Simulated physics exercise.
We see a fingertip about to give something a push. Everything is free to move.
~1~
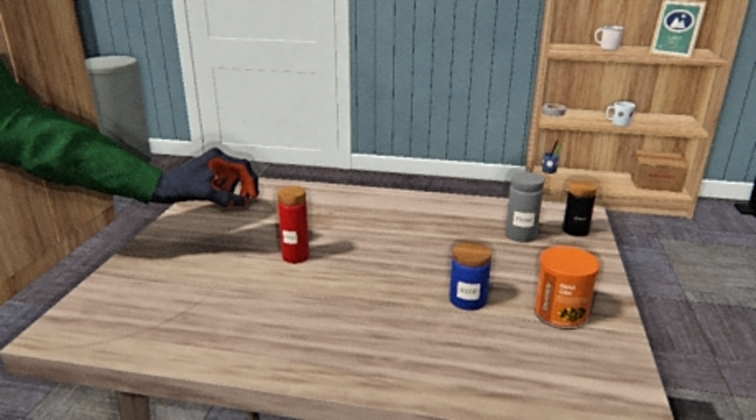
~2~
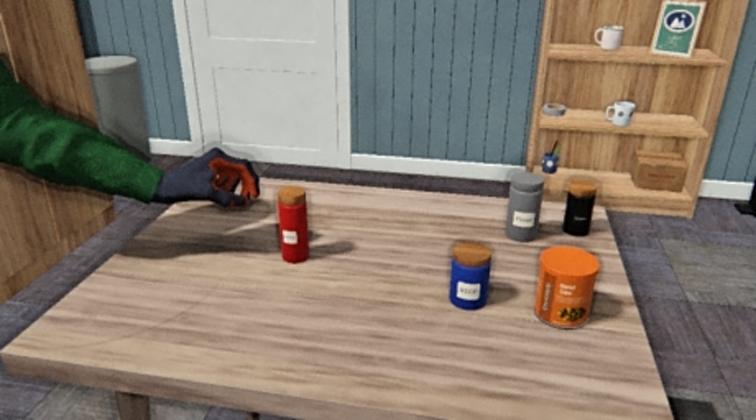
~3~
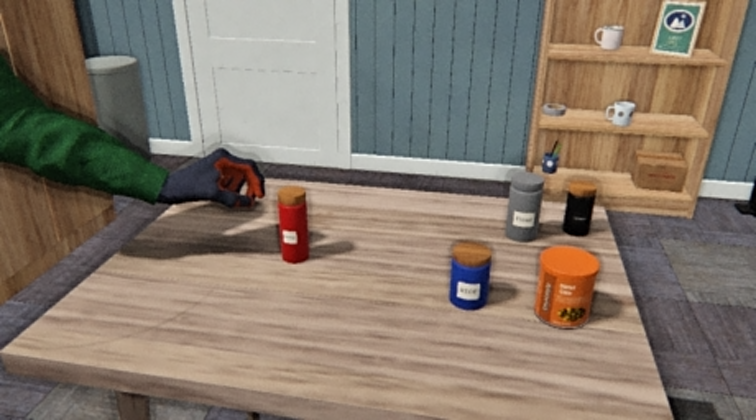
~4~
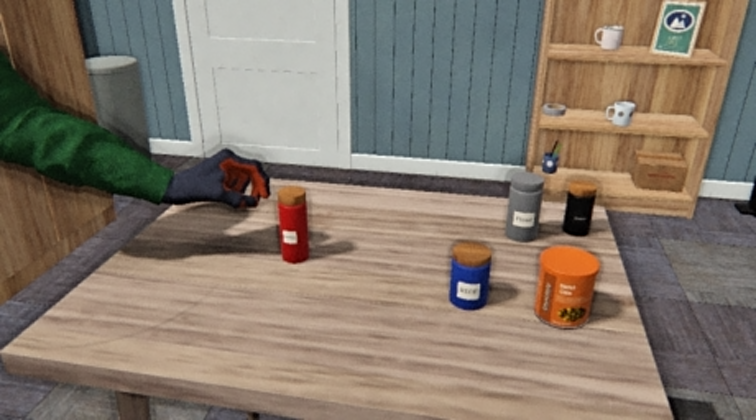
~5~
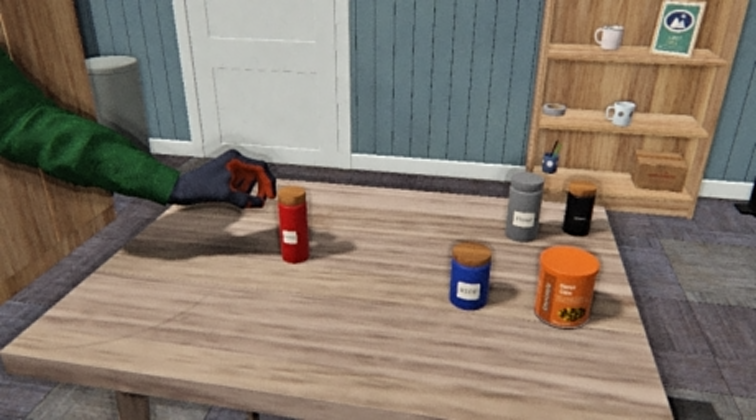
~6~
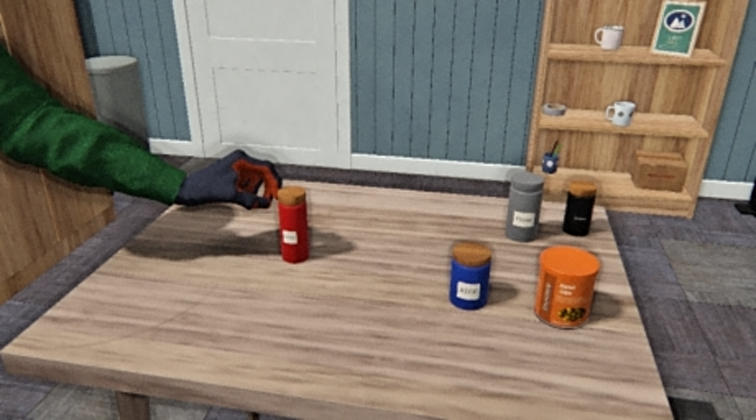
Gloved hand in a green sleeve inching right toward a red shaker on a wooden table, the other containers staying still.
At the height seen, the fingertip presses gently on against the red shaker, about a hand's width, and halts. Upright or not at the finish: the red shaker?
The red shaker tips over.
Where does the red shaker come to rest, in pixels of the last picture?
At about (347, 250).
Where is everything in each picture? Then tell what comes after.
Red shaker (294, 225), in the first frame.
Red shaker (294, 225), in the second frame.
Red shaker (294, 225), in the third frame.
Red shaker (294, 225), in the fourth frame.
Red shaker (294, 225), in the fifth frame.
Red shaker (294, 225), in the sixth frame.
Then, 0.50 s on from there, red shaker turned 30° from how it was put near (313, 225).
Then, 0.70 s on from there, red shaker on its side near (346, 252).
In the end, toppled on the table, red shaker. At the end, from the last picture's camera, red shaker near (348, 250).
